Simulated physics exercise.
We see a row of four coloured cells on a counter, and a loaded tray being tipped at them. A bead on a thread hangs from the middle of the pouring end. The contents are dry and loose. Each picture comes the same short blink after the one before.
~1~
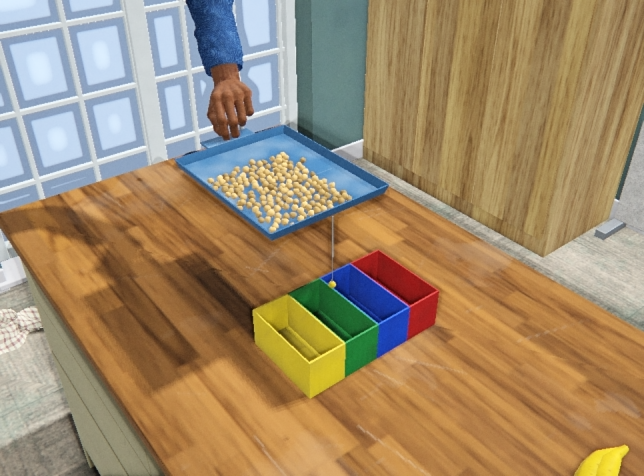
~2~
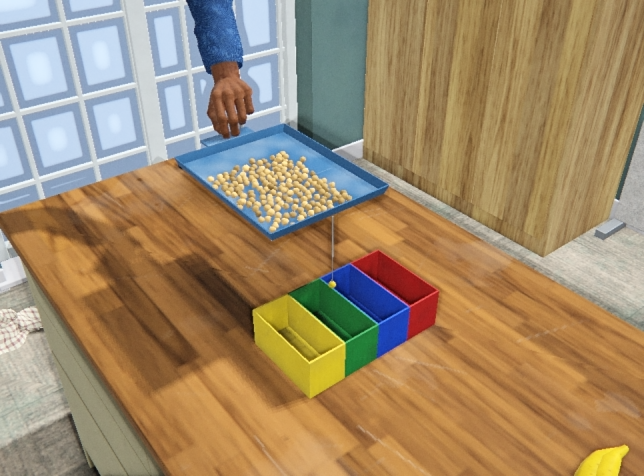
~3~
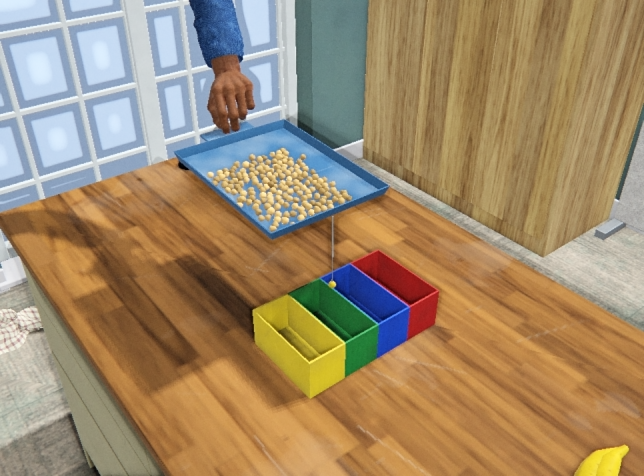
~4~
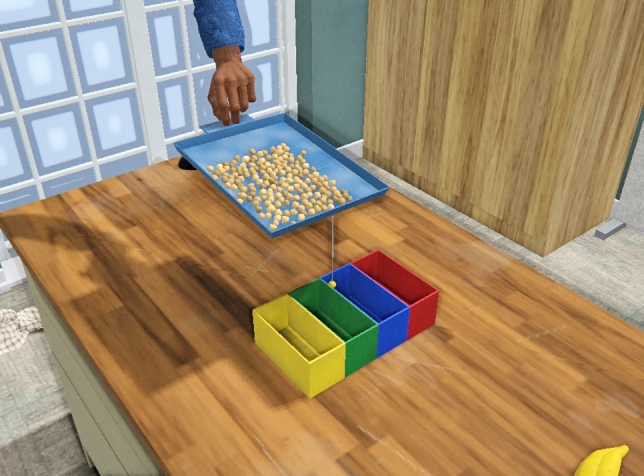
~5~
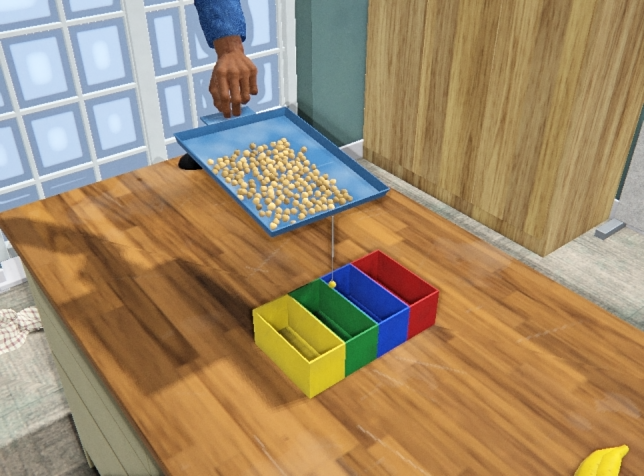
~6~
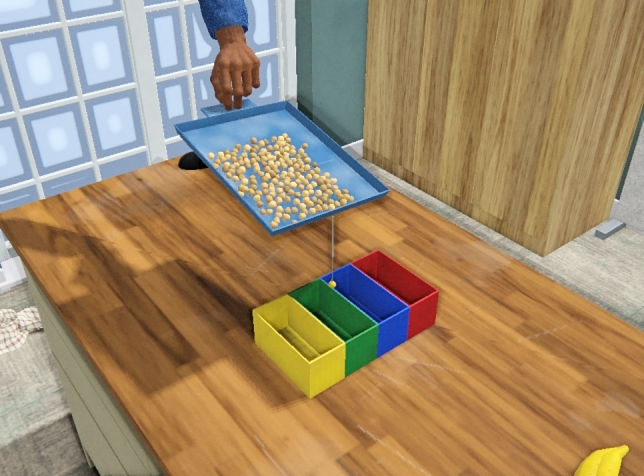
The video shows a hand above a blue tray of dried chickpeas near yellow, green, blue and red cells on a wooden counter; the tray's far end gradually rises, tilting it slightly toward its right corner, while the cells stay still.
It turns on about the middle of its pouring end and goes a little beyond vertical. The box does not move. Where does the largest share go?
The red cell gets the most.
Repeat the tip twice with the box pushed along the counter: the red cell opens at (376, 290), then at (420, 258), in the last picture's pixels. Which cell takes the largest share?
At the first place the cell in red, at the second the blue cell.
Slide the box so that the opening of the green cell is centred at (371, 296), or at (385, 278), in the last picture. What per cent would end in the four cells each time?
The first gives 100 %, the second 90 %.
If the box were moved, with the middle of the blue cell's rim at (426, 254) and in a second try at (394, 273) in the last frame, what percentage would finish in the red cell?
Near 0 % and 0 %.
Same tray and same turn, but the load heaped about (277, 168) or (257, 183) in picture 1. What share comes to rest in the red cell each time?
In turn 50 and 50 in a hundred.
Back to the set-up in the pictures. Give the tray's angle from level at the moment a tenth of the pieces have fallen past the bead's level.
Near 95 degrees.
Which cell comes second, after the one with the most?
The runner-up: The blue one.
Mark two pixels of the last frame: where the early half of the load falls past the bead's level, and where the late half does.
Early half (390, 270), late half (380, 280).
Soon, tray tipped steeply; nearly all on the tray; a stray few falling or outside the box.
A while on, tray tipped right over; about half on the tray; a small part in the red cell; a small part in the blue cell; a stray few in the yellow cell; a stray few in the green cell; about a third falling or outside the box.
Towards the end, tray tipped past a quarter turn; about half in the red cell; about a quarter in the blue cell; a small part in the green cell; a stray few in the yellow cell; a small part falling or outside the box.
Finally, tray tipped past a quarter turn; about half in the red cell; about a quarter in the blue cell; a small part in the green cell; a stray few in the yellow cell; a small part outside the box.
